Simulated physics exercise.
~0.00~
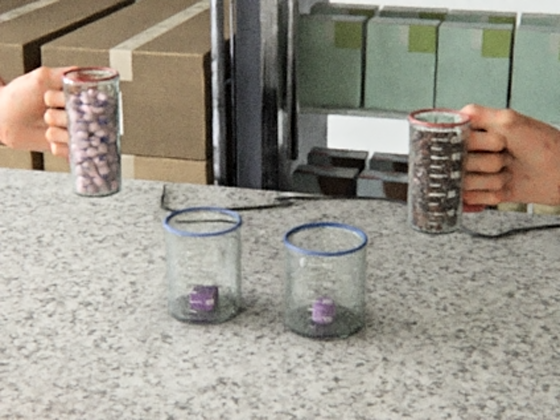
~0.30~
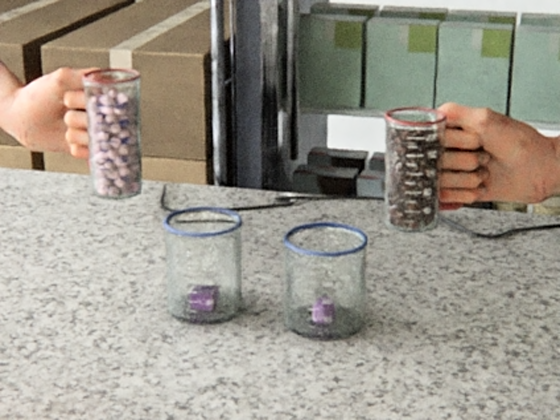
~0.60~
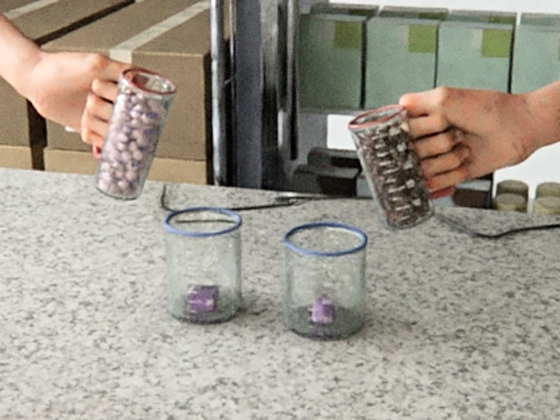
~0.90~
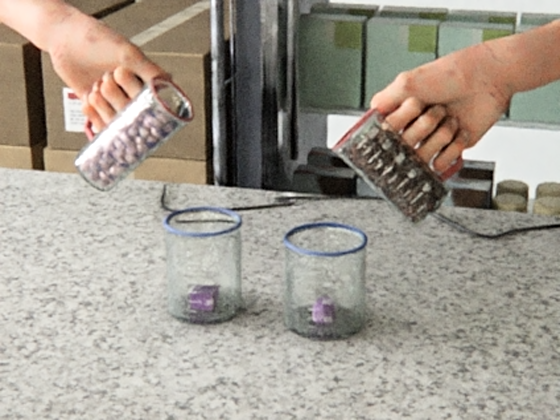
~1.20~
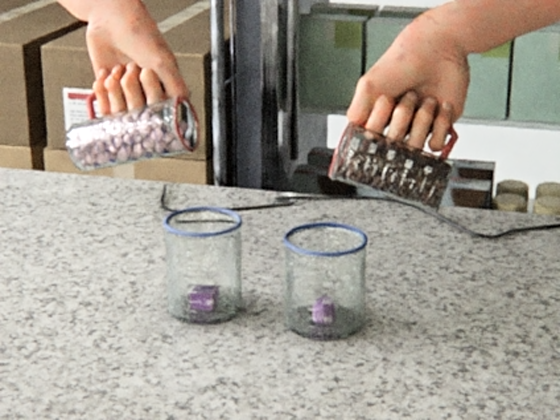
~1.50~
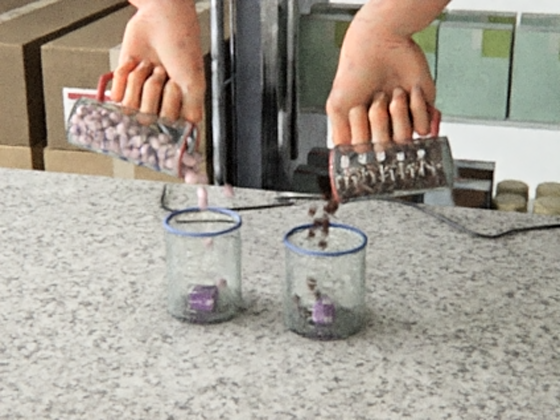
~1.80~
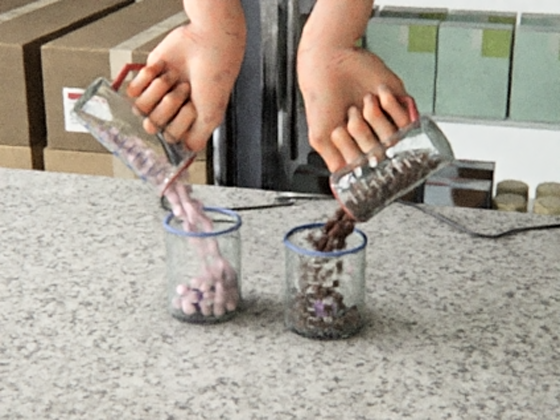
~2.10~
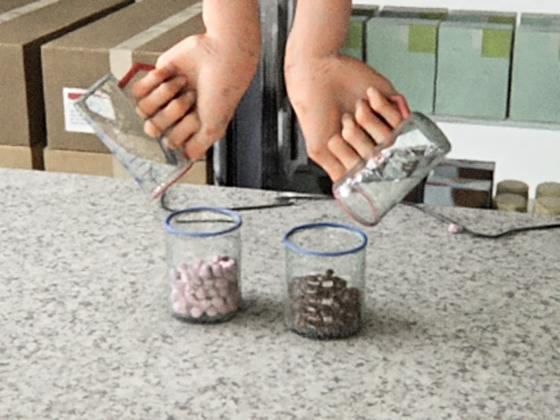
Two hands tip cups of pink and dark brown pieces into clear beakers, burying the purple objects.
